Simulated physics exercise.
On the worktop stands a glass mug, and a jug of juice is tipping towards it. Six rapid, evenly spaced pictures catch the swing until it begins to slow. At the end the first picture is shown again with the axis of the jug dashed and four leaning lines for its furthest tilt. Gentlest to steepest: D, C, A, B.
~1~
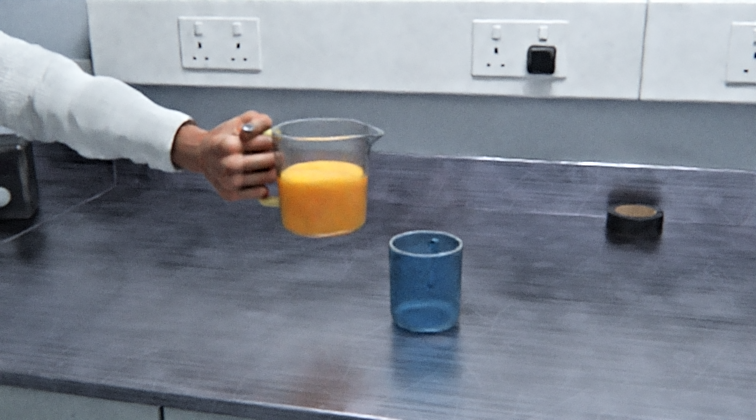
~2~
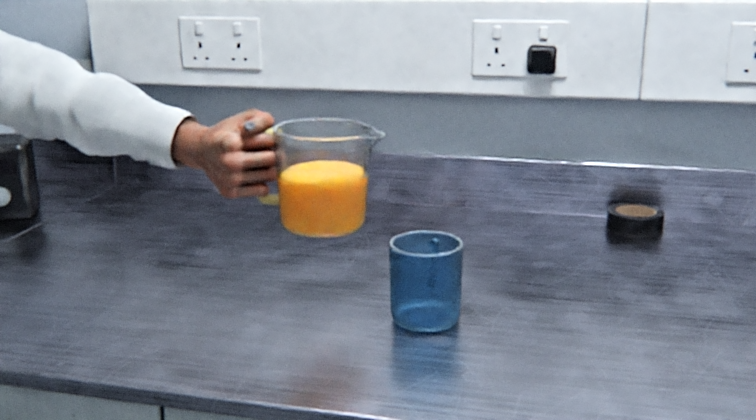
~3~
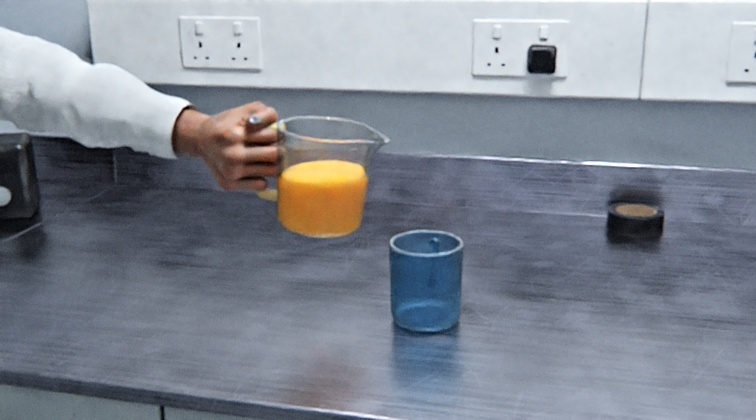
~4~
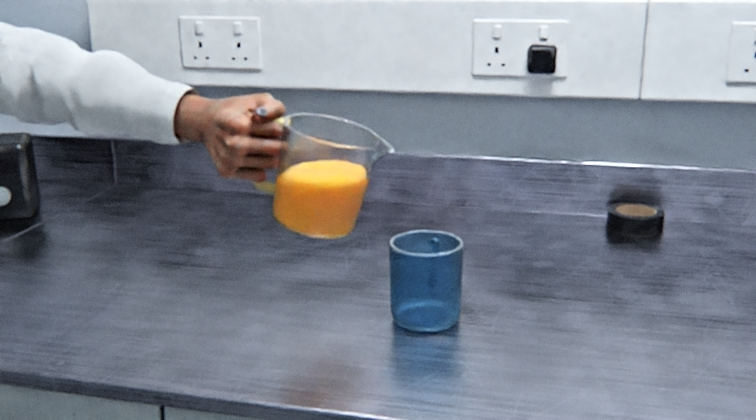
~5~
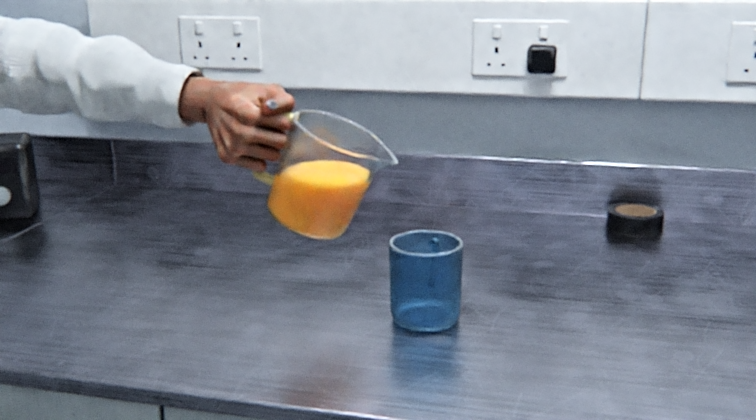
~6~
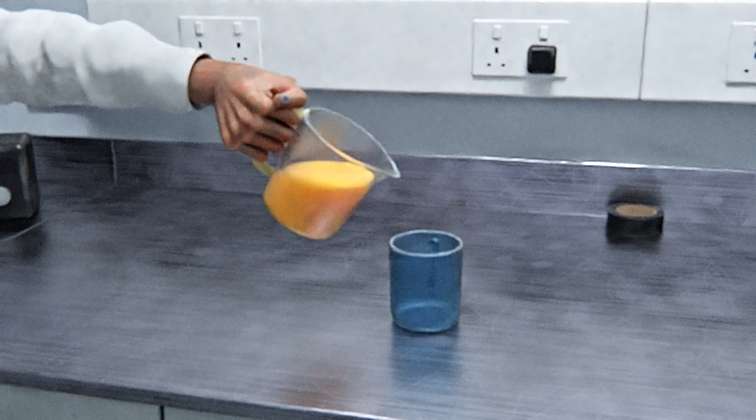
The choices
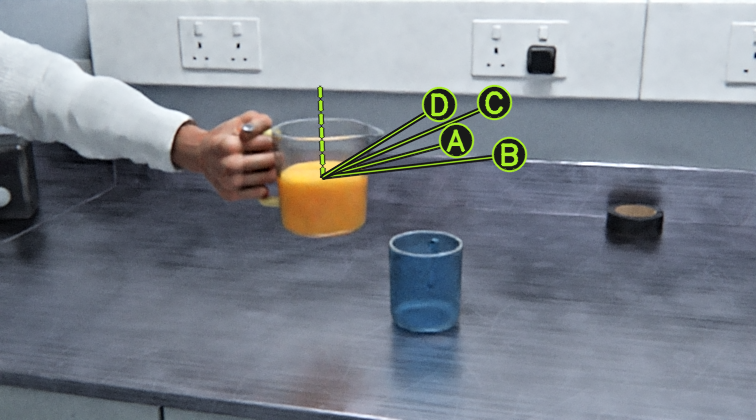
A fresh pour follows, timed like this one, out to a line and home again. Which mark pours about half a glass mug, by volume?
Tilt A.
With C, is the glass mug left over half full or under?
Under half.
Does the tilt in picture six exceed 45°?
No.
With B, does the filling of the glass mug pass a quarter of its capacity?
Yes, clearly.
In lime, A at (440, 146); B at (492, 157); C at (479, 110); D at (425, 113).
Choosing A, the glass mug ends with about 51 % of what it can hold.
Choosing B, the glass mug ends with about 62 % of what it can hold; 6 % of the juice is spilt.
Choosing C, the glass mug ends with about 36 % of what it can hold.
Choosing D, the glass mug ends with about 20 % of what it can hold.
